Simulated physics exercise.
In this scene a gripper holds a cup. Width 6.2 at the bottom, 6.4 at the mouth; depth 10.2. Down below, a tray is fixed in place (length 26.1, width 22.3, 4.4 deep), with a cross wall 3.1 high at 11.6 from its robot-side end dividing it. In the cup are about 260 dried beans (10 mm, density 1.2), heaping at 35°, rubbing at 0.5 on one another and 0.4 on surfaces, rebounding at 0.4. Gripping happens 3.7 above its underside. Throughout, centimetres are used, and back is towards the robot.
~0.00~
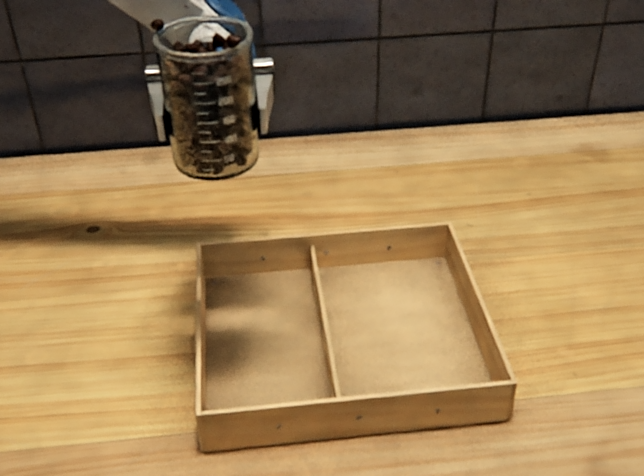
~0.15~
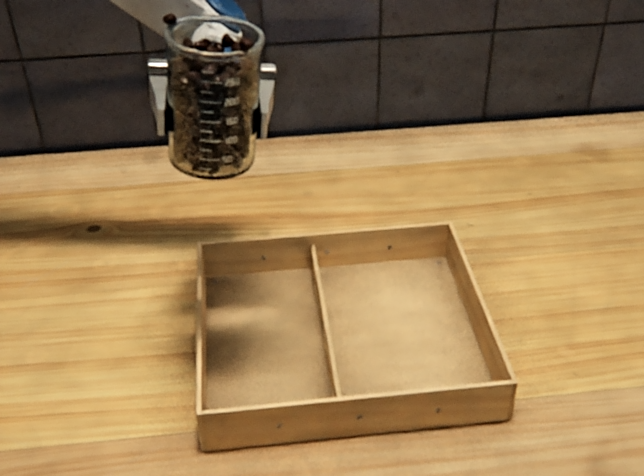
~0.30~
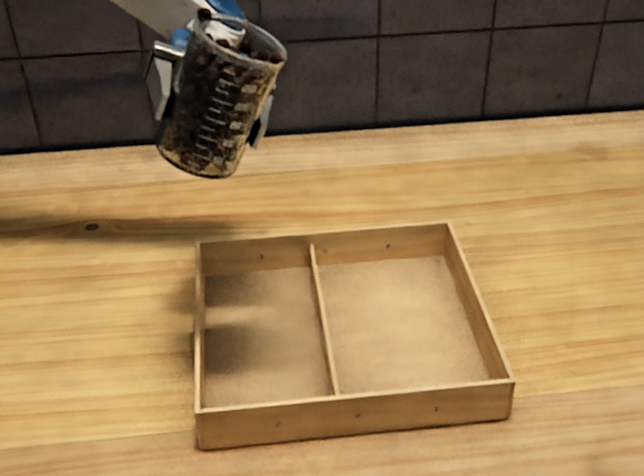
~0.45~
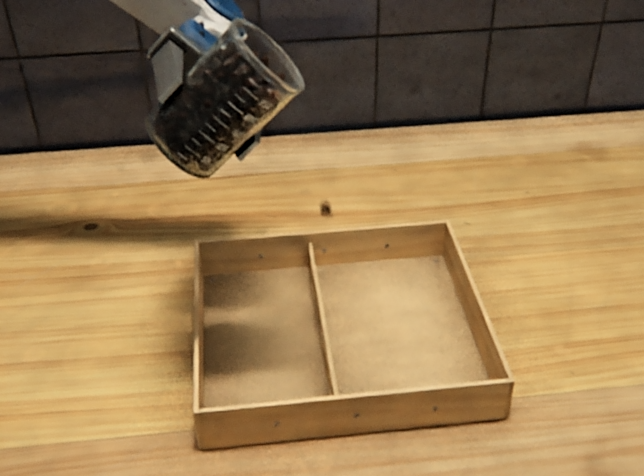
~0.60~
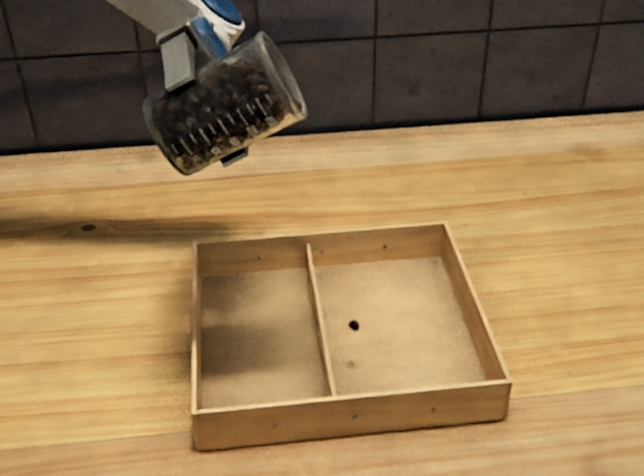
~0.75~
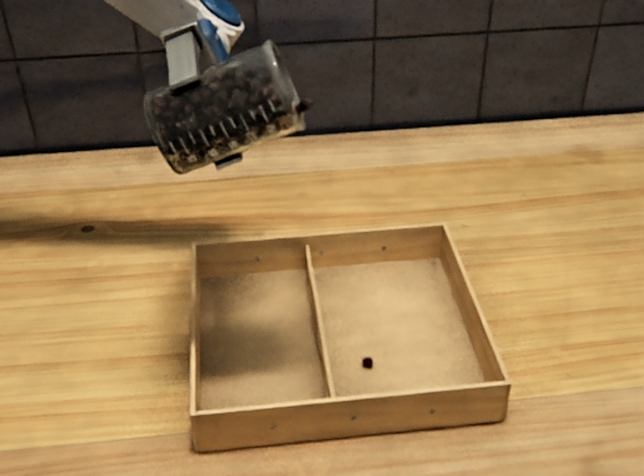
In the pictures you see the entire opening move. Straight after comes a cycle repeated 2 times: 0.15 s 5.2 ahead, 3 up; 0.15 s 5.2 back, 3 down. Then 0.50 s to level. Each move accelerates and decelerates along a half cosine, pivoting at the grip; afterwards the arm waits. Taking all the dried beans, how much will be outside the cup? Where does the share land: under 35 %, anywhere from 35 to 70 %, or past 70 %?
It lands anywhere from 35 to 70 %.
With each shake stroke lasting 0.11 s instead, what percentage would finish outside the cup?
90 %.
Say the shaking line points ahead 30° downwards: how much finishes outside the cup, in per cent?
Some 10 per cent.
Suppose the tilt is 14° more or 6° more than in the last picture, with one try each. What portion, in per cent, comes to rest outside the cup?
About 85 per cent for the first try and 70 per cent for the second.
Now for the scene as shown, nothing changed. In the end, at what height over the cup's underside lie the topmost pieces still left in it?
Roughly 6.0 cm.
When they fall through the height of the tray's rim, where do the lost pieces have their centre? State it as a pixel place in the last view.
Check roughly (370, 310) in the last picture.
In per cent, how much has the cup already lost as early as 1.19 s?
By then near 35 % is out.
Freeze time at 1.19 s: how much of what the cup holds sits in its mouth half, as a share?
About 40 per cent.
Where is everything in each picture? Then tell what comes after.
In the first frame, the cup middle at (210, 101), level; upper third of the load around (207, 72), from x 160 to 250, top at y 25; 265 in the cup.
In the second frame, the cup middle at (213, 100), tilted 7° forward; upper third of the load around (210, 71), from x 170 to 250, top at y 20.
In the third frame, the cup middle at (217, 100), tilted 24° forward; upper third of the load around (221, 72), from x 170 to 275, top at y 15.
In the fourth frame, the cup middle at (222, 103), tilted 46° forward; upper third of the load around (232, 78), from x 160 to 325, top at y 45; 264 in the cup, 1 in flight or on a rim.
In the fifth frame, the cup middle at (224, 108), tilted 63° forward; upper third of the load around (235, 87), from x 160 to 355, top at y 65; 264 in the cup, 1 in the far-side part.
In the sixth frame, the cup middle at (224, 111), tilted 70° forward; upper third of the load around (226, 95), from x 160 to 370, top at y 70; 264 in the cup, 1 in the far-side part.
After 1.19 s, tilted 70° forward, highest piece 31 above the table; 172 in the cup, 78 in the far-side part, 9 in the robot-side part, 6 in flight or on a rim.
After 1.63 s, tilted 28° forward, highest piece 30 above the table; 124 in the cup, 123 in the far-side part, 16 in the robot-side part, 2 on the table or floor.
After 2.05 s, level, highest piece 28 above the table; 124 in the cup, 123 in the far-side part, 16 in the robot-side part, 2 on the table or floor.
After 3.10 s, level, highest piece 28 above the table; 124 in the cup, 123 in the far-side part, 16 in the robot-side part, 2 on the table or floor.
In the end, 124 in the cup, 123 in the far-side part, 16 in the robot-side part, 2 on the table or floor. That is 53 % outside the cup.
